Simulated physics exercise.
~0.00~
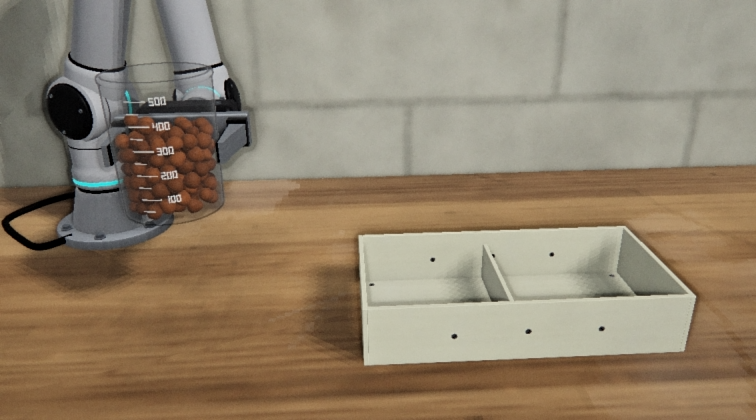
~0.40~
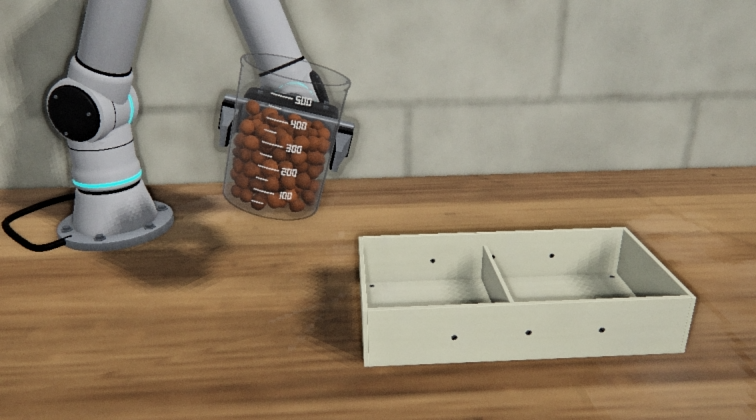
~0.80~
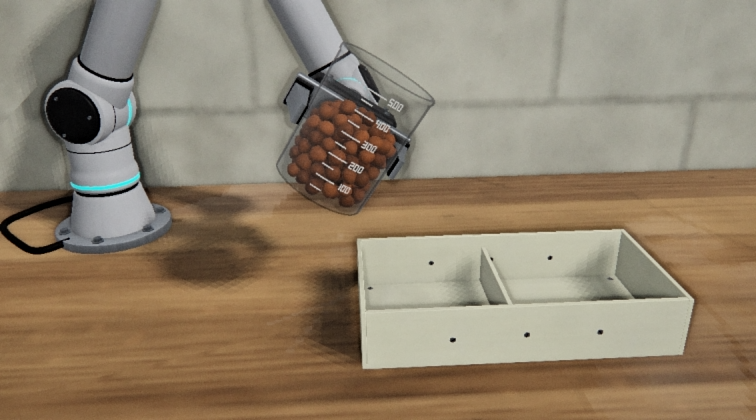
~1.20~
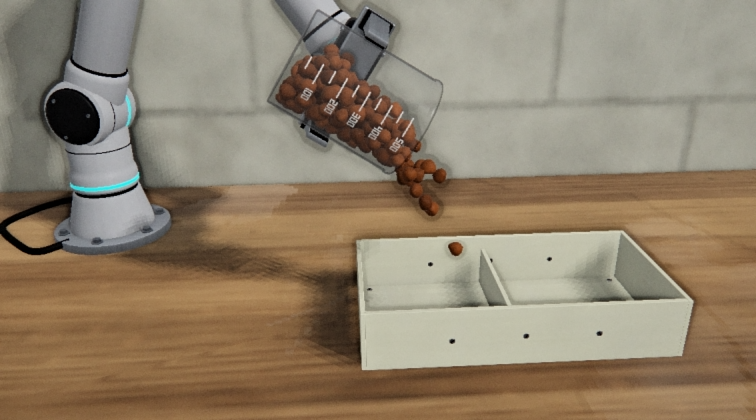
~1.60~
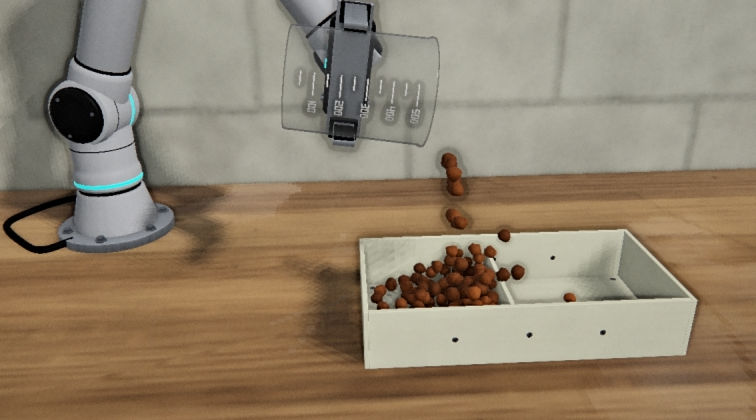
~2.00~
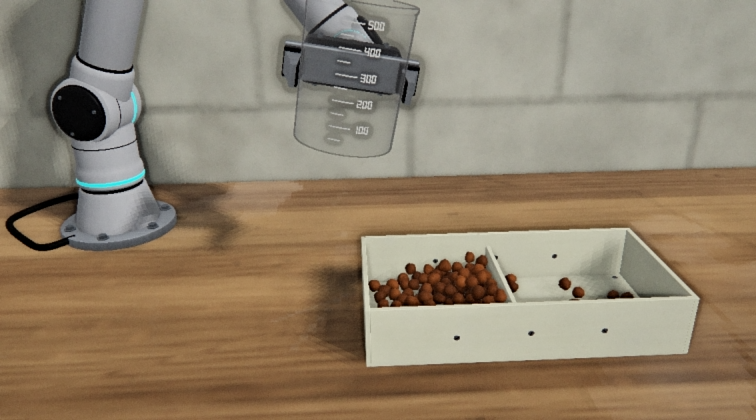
We see a robot arm carry a clear cup of small brown balls to the right and tip it over a pale two-part box, then turn the emptied cup nearly upright, leaving most balls heaped in the left section and a few in the right.
